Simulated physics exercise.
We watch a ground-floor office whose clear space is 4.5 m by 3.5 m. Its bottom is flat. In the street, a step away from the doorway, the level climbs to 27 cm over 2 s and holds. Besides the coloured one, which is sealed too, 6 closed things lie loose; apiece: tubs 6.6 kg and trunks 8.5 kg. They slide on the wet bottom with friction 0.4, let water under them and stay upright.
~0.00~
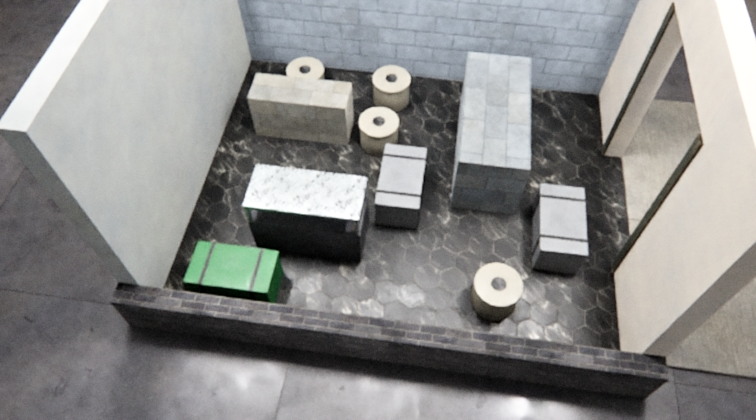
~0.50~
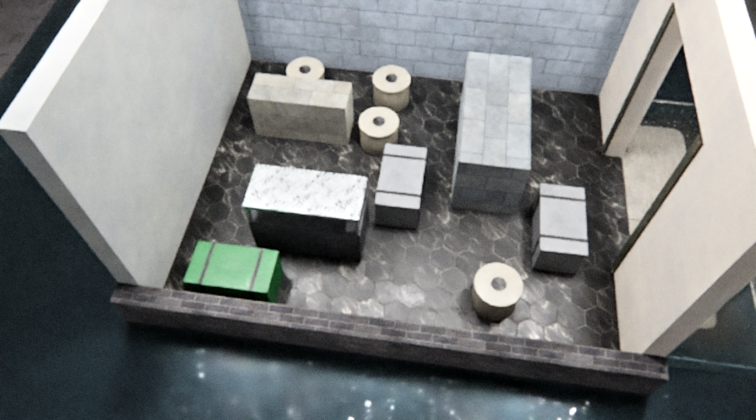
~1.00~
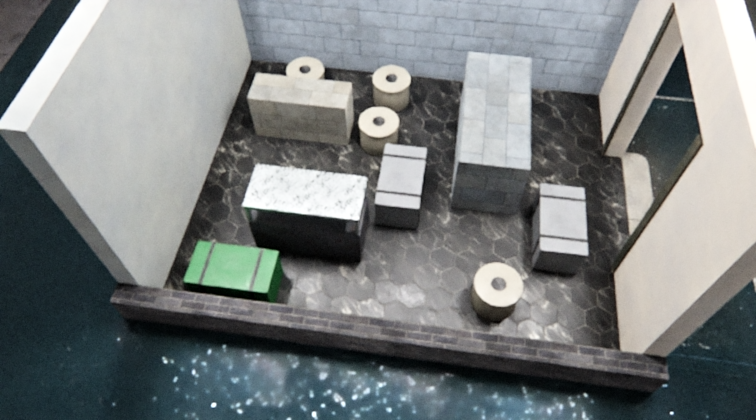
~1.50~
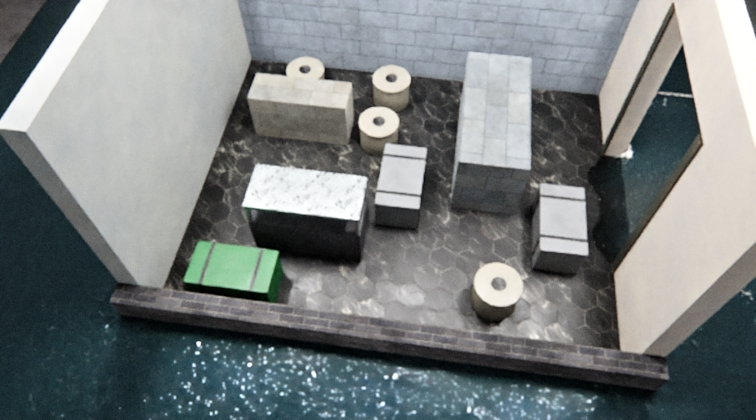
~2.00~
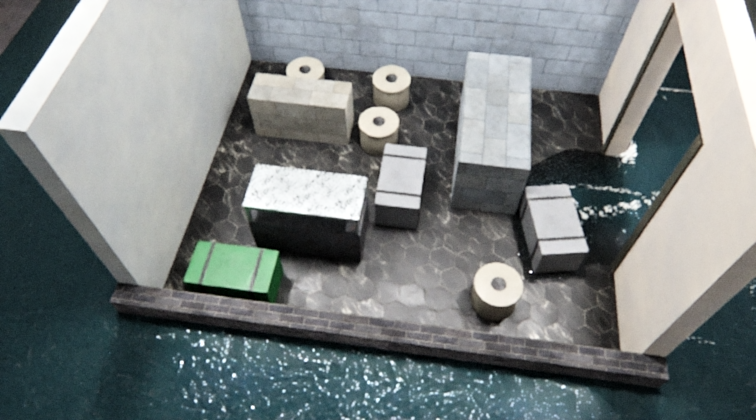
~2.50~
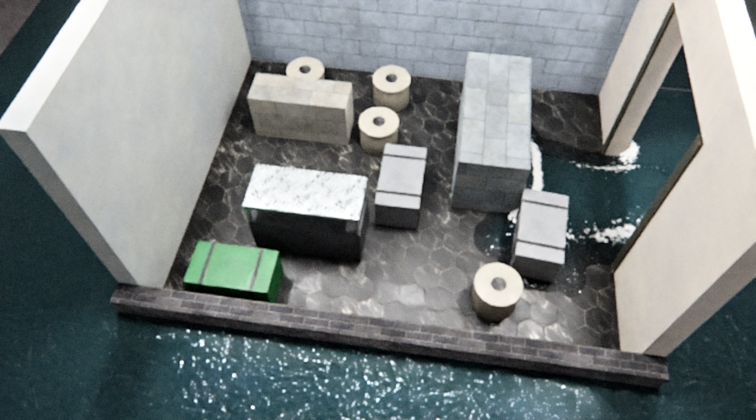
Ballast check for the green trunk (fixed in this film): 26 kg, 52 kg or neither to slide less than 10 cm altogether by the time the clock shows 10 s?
Verdict: Neither weight holds it.
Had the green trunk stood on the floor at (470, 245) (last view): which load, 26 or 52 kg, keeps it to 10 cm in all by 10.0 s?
Neither is enough.
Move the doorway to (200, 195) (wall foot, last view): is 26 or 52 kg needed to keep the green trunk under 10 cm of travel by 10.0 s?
Then neither load is enough.
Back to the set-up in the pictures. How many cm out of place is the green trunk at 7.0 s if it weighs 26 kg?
About 80 cm.
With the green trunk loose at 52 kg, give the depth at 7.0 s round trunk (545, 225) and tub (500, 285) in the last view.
About 10 and 19 cm.
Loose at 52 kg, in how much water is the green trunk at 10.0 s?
Roughly 13 cm.
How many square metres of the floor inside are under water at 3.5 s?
Roughly 6.0 m2.
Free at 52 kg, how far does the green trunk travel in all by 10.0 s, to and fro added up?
About 150 cm.
After 3.5 s the green trunk would be 0 cm from its start with 26 kg and 0 cm from its start with 52 kg; 0 cm of water round it then.
After 4.5 s the green trunk would be 9 cm from its start with 26 kg and 0 cm from its start with 52 kg; 6 cm of water round it then.
After 7.0 s the green trunk would be 71 cm from its start with 26 kg and 33 cm from its start with 52 kg; 14 cm of water round it then.
After 10.0 s the green trunk would be 153 cm from its start with 26 kg and 147 cm from its start with 52 kg; 13 cm of water round it then.
